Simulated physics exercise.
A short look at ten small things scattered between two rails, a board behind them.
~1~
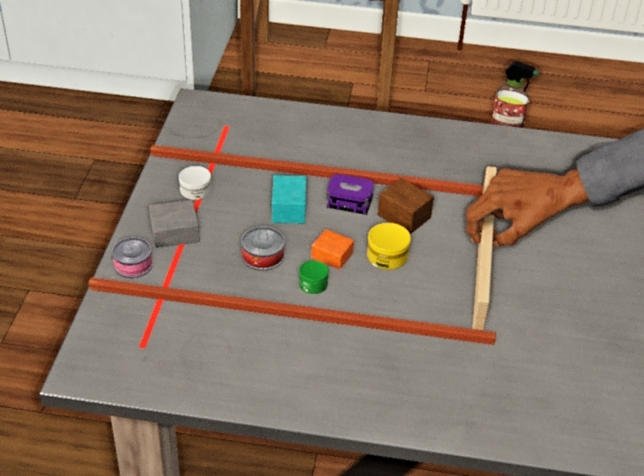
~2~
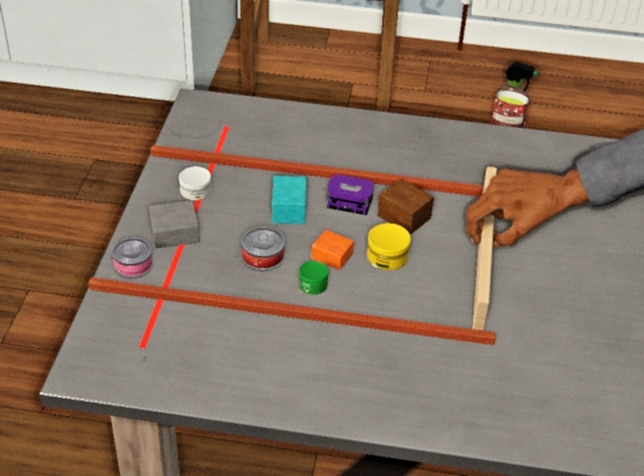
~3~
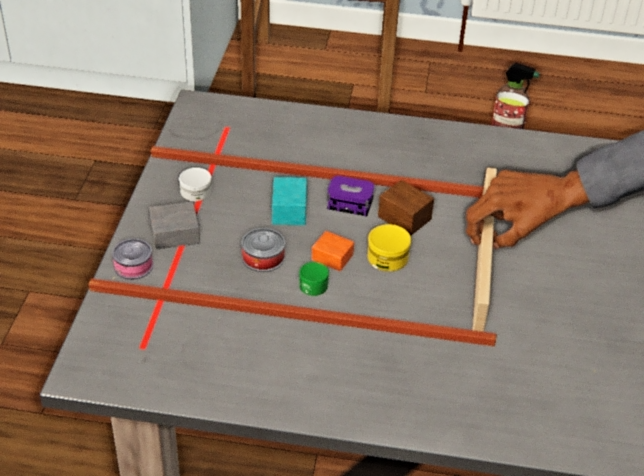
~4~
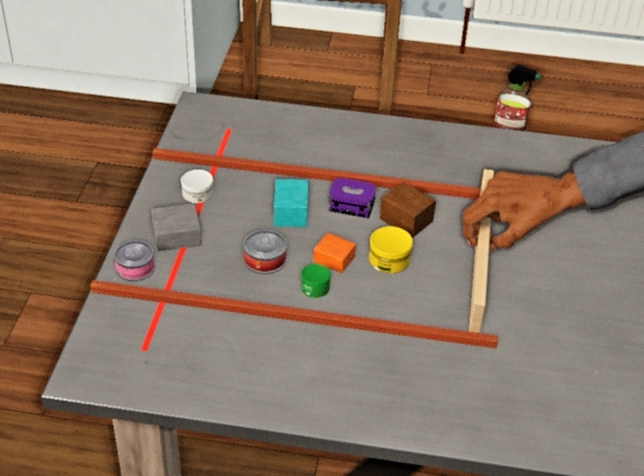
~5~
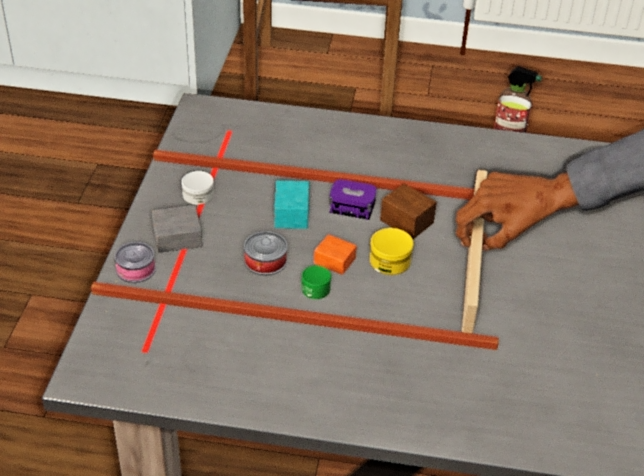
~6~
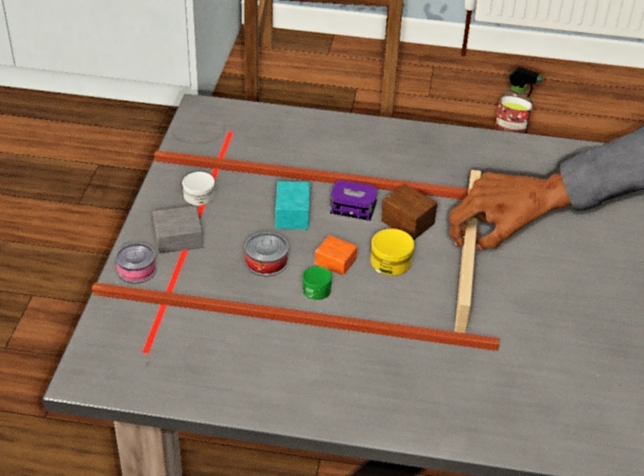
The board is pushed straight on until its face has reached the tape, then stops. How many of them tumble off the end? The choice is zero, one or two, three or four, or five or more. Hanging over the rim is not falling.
The number that fall off is one or two.
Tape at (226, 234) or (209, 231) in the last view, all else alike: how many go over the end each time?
In that order 0 and 0.
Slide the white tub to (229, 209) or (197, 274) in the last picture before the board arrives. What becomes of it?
In turn it comes down; is kept.
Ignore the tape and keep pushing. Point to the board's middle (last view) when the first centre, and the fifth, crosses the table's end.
At (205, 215) for the first, at (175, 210) for the fifth.
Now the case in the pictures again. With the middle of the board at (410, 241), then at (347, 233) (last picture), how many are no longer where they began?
The counts are 3 and 6.
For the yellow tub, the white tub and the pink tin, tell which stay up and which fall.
The yellow tub stays on; the white tub is lost; the pink tin tumbles off.
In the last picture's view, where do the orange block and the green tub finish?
First (148, 246), then (164, 262).
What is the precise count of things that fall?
Exactly 2.
A little later, none off yet; pink tin at rest near (136, 263); grey block at rest near (178, 229); white tub at rest near (199, 189).
Next, none off yet; pink tin moving near (129, 264); grey block shifted a little near (160, 230); white tub shifted about its own width near (168, 186).
When it is over, the number that fall off is one or two; down, white tub and pink tin.
